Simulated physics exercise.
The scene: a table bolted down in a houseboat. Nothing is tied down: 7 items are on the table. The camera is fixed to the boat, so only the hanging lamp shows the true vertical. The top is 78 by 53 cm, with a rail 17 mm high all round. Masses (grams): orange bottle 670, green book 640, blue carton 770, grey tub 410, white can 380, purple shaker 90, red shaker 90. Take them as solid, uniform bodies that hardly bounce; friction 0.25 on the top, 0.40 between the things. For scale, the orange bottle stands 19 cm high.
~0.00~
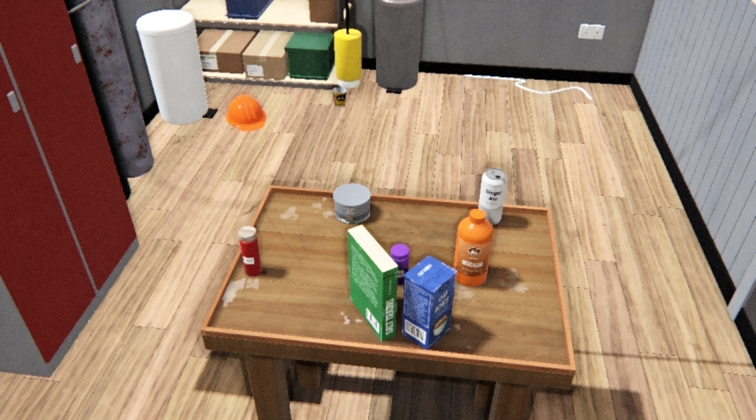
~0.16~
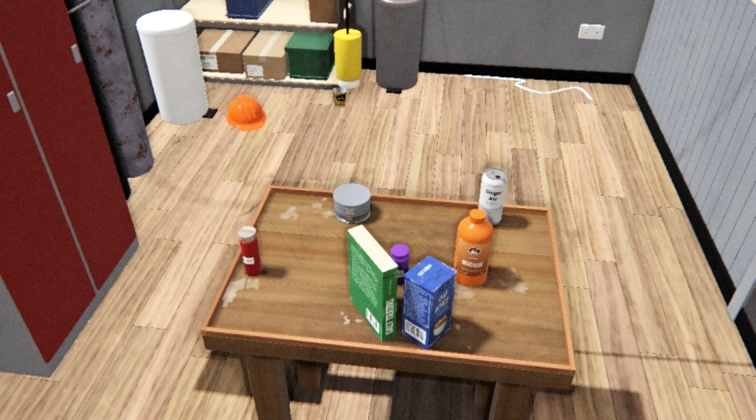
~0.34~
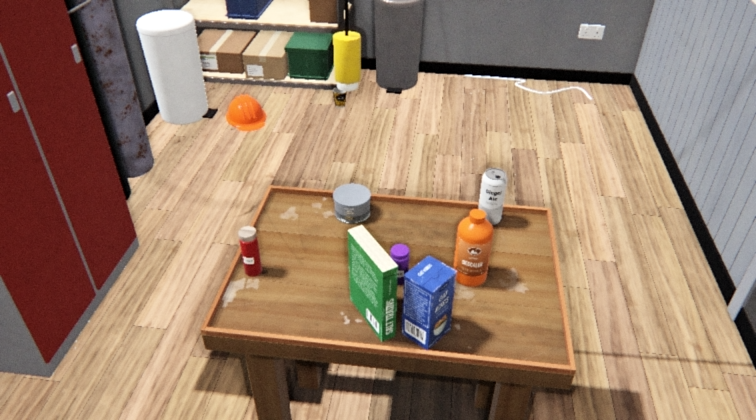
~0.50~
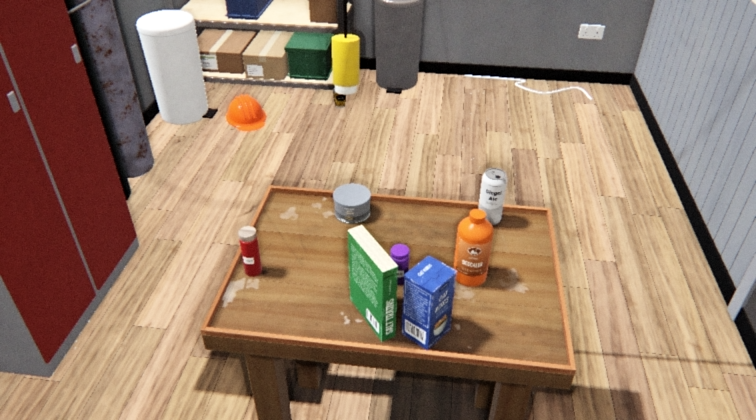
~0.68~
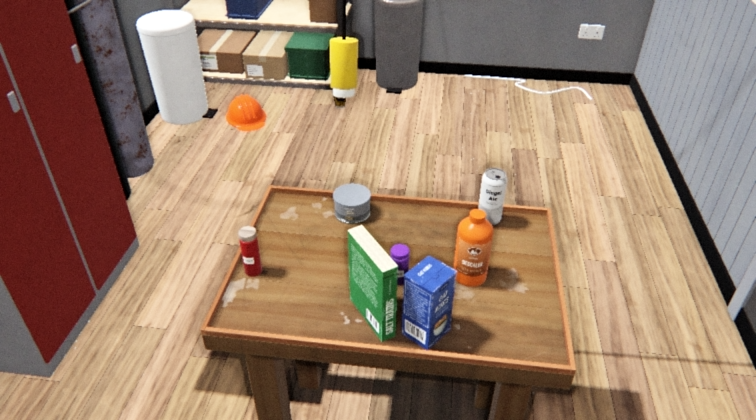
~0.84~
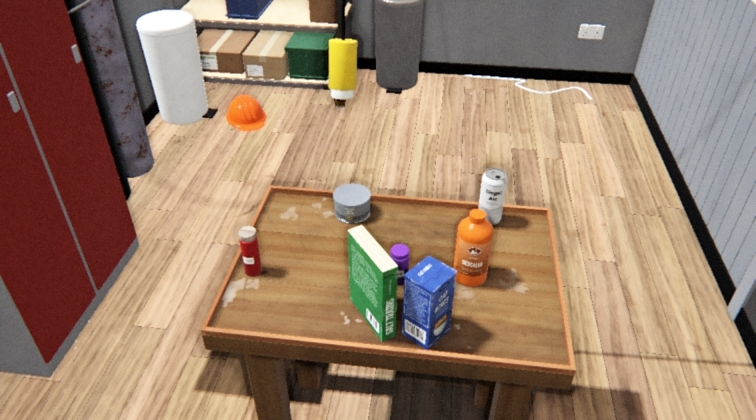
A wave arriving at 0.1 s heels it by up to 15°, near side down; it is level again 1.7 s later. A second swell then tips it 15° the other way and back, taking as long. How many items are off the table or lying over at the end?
In all, zero.
By 1.04 s, floor tilted 15°, near side down.
By 1.74 s, boat level.
By 2.74 s, floor tilted 15°, far side down.
By 2.94 s, floor tilted 11°, far side down.
When it is over (4.0 s), all 7 within 5 cm of the start. In the last view, orange bottle near (474, 246), green book near (372, 284).
